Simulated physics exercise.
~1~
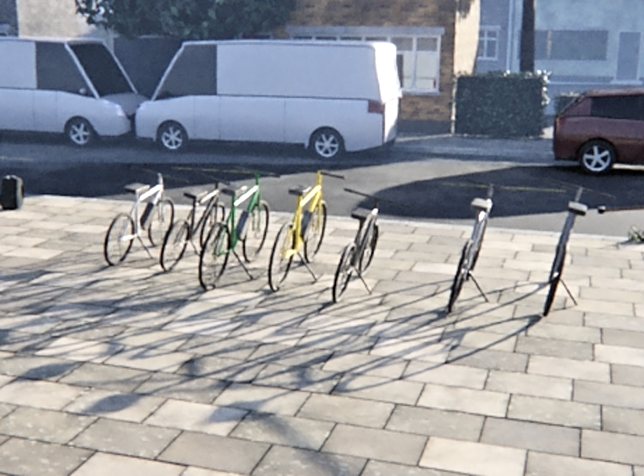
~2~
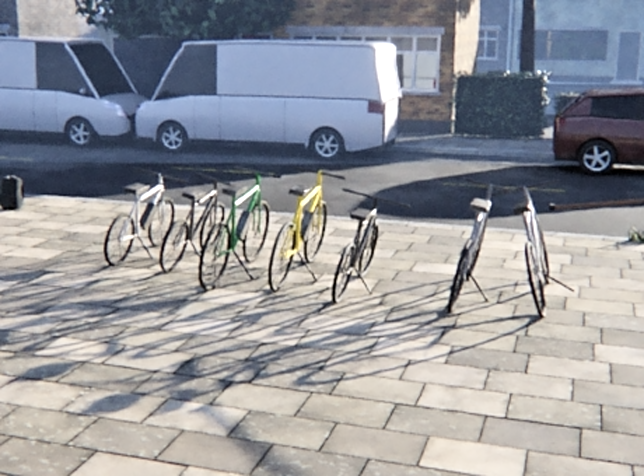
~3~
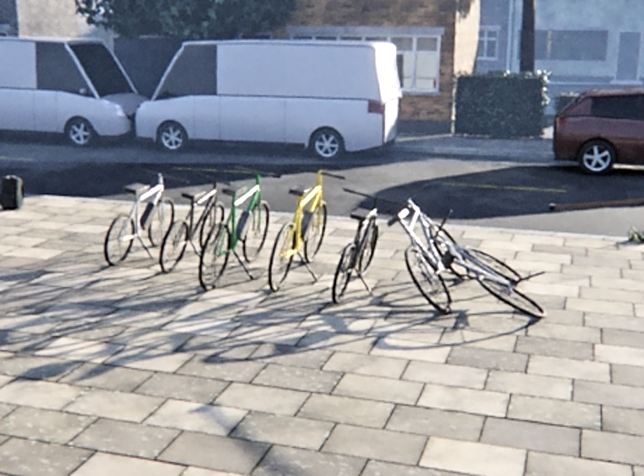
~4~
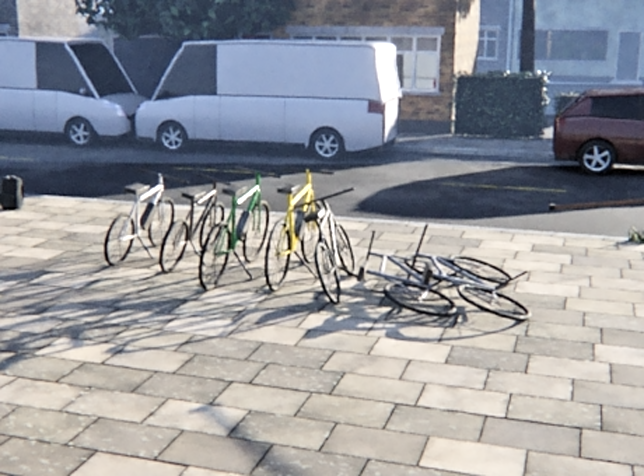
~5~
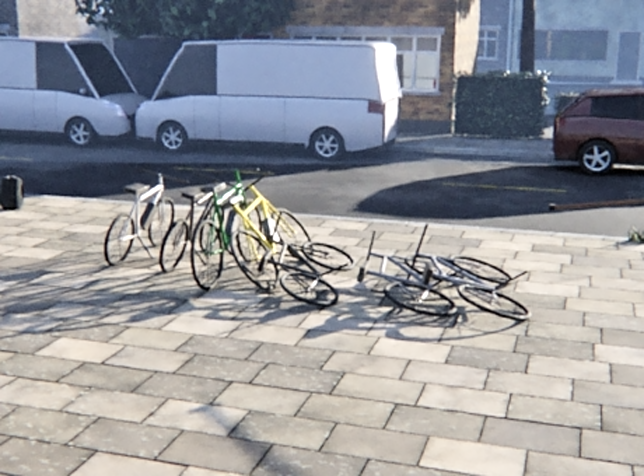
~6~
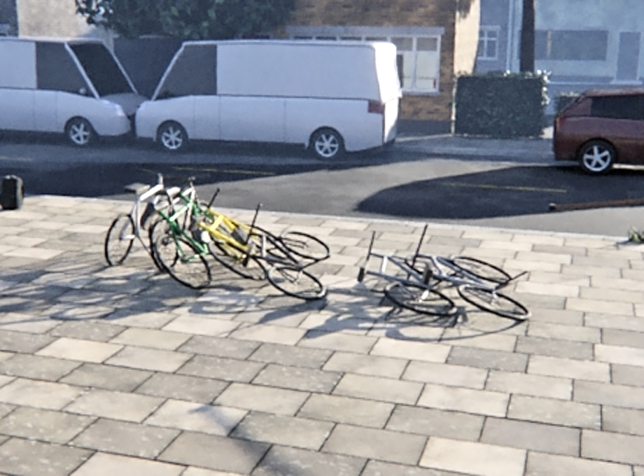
On a sunlit paved area beside a road, viewed from slightly above, seven bicycles stand in a row, a green one and a yellow one among the darker and paler ones. White vans and a dark red car are parked behind. The bicycle at the far right tips left into its neighbour, and the two topple together onto the paving. The next bicycle is knocked against the yellow one and falls. The yellow one leans into the green one, and the toppling spreads left until the bicycles lie heaped in two groups, with only the leftmost still upright.
